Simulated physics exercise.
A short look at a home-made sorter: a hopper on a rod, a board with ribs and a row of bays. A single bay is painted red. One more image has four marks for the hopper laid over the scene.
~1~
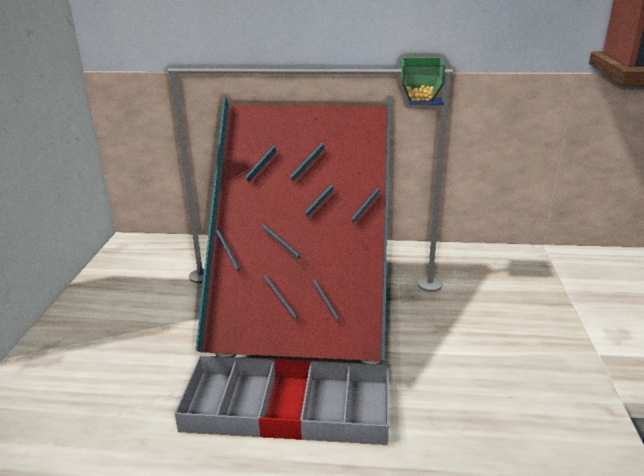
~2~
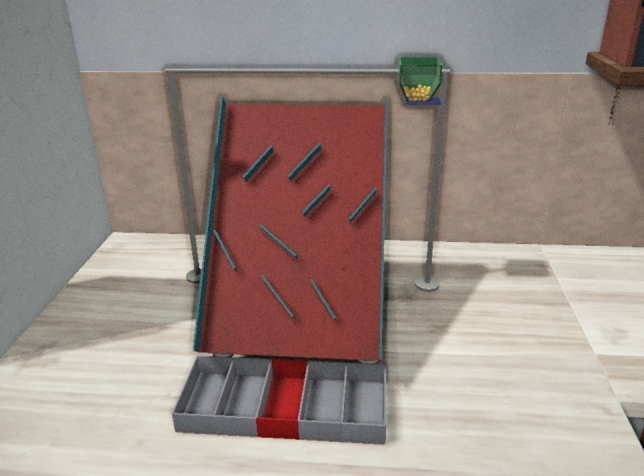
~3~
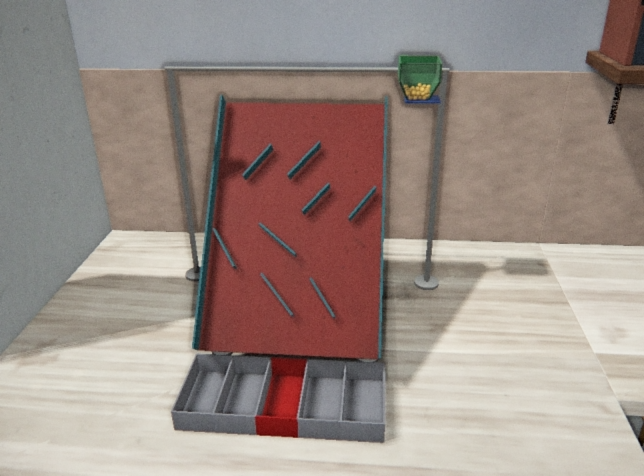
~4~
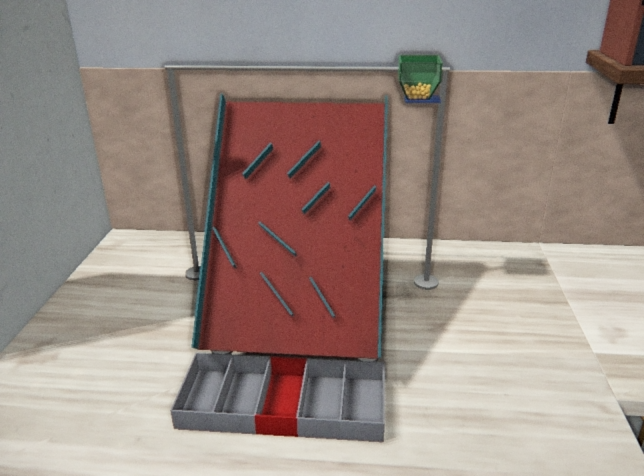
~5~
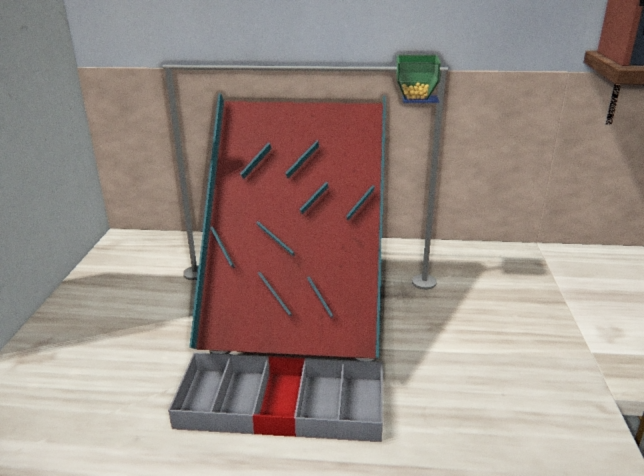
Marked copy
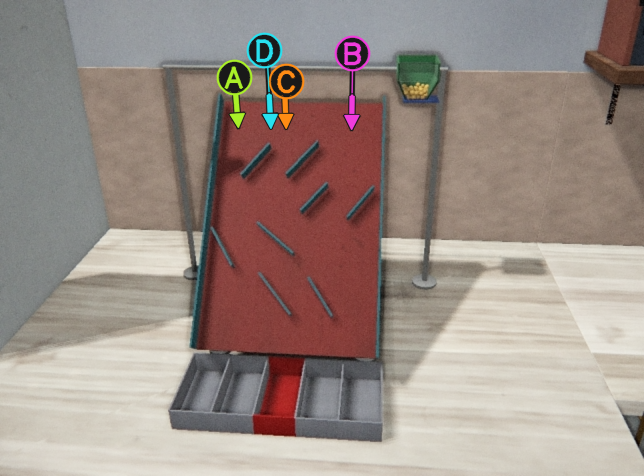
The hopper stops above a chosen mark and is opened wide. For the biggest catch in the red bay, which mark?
A works best here.
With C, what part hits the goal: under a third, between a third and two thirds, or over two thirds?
Under a third.
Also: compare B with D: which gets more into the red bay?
That would be D.
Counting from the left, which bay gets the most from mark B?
It is the fifth one.
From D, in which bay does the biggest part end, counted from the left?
The second from the left.
On the marked copy, mark A meets the board at (237, 122); mark B meets the board at (351, 124); mark C meets the board at (285, 123); mark D meets the board at (270, 123).
If A is chosen, close to half in the red bay, close to a third in other bays, a small share held on the board.
If B is chosen, a small share in the red bay, all but a few in other bays.
If C is chosen, a small share in the red bay, all but a few in other bays.
If D is chosen, close to a quarter in the red bay, close to two thirds in other bays, a small share held on the board.
